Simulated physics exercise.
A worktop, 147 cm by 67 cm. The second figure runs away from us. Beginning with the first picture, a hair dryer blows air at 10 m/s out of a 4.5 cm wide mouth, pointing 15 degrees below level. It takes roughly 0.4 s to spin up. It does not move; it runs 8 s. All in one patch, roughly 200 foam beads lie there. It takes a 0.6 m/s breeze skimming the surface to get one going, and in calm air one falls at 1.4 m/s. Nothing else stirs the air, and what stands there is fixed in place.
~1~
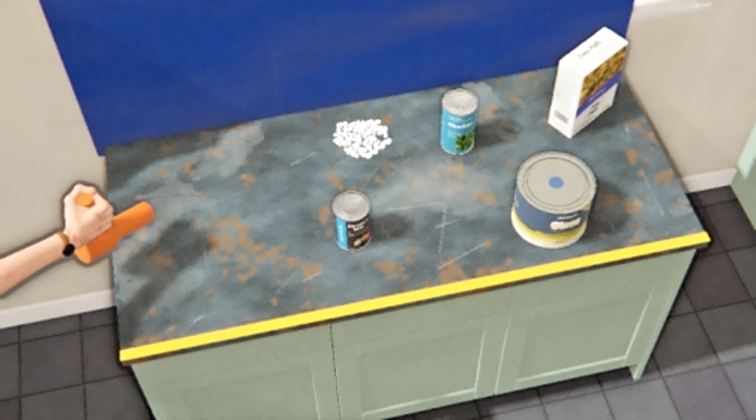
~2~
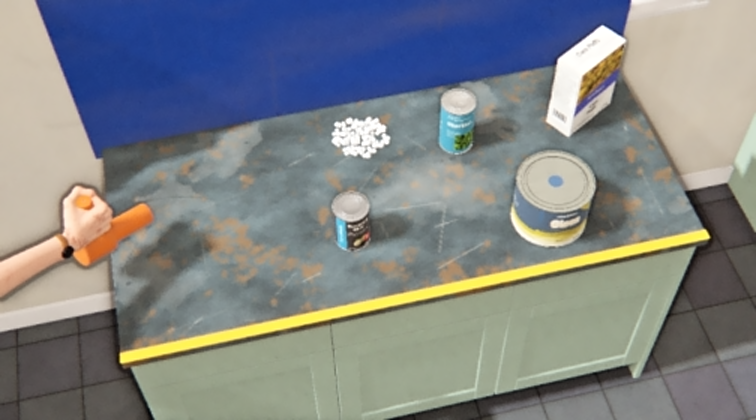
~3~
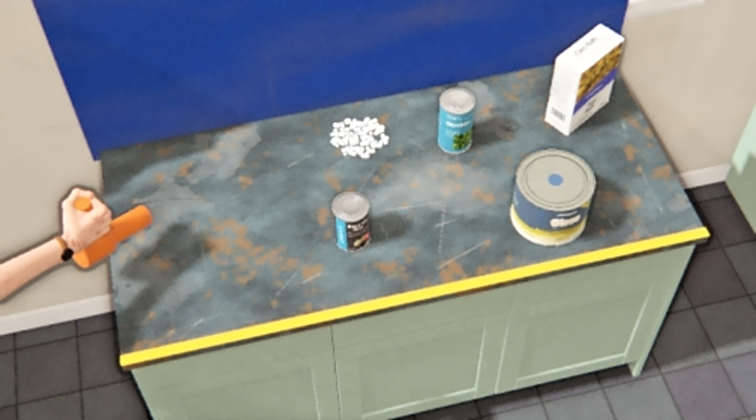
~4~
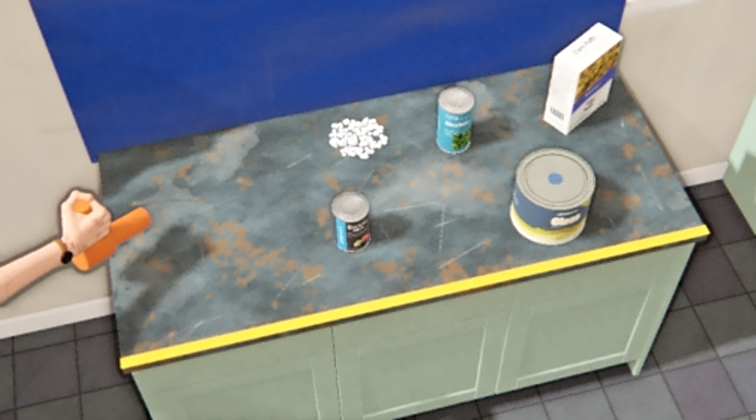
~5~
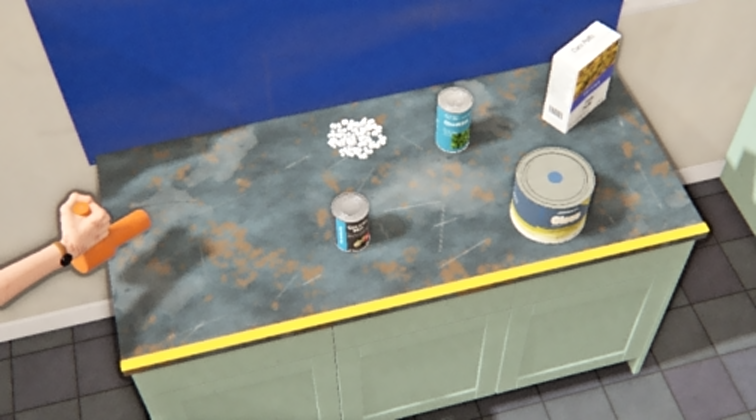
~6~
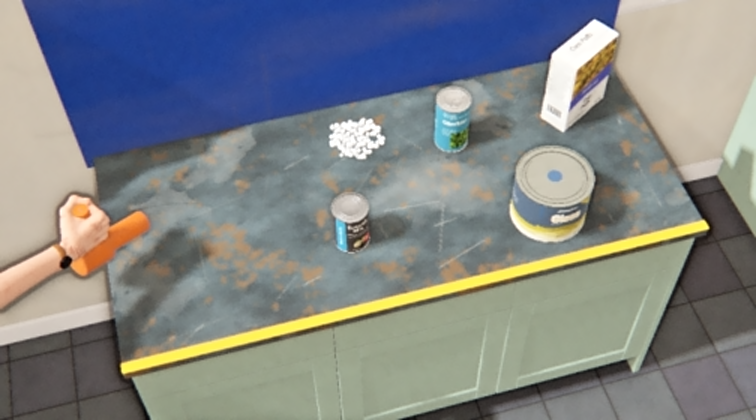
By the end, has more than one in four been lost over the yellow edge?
No.
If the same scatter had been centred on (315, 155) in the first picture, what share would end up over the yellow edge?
0 per cent.
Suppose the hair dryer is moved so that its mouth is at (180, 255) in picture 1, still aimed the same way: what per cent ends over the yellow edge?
In that case roughly 0 percent.
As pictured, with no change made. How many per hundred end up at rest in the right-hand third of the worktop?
I'd put it at about 2 percent.
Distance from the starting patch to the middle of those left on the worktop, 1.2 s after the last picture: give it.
I'd guess near 50 cm.
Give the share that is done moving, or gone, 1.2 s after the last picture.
The share is about 60 %.
Then, 1.2 s after the last picture, 0 % are over the yellow edge; the middle of those still in play is near (531, 97); 56 % have settled or left.
Then, 2.2 s after the last picture, 0 % are over the yellow edge; the middle of those still in play is near (537, 97); 78 % have settled or left.
Then, 4.0 s after the last picture, 0 % are over the yellow edge; 91 % have settled or left.
Then, 7.6 s after the last picture, at the end, 0 % are over the yellow edge.
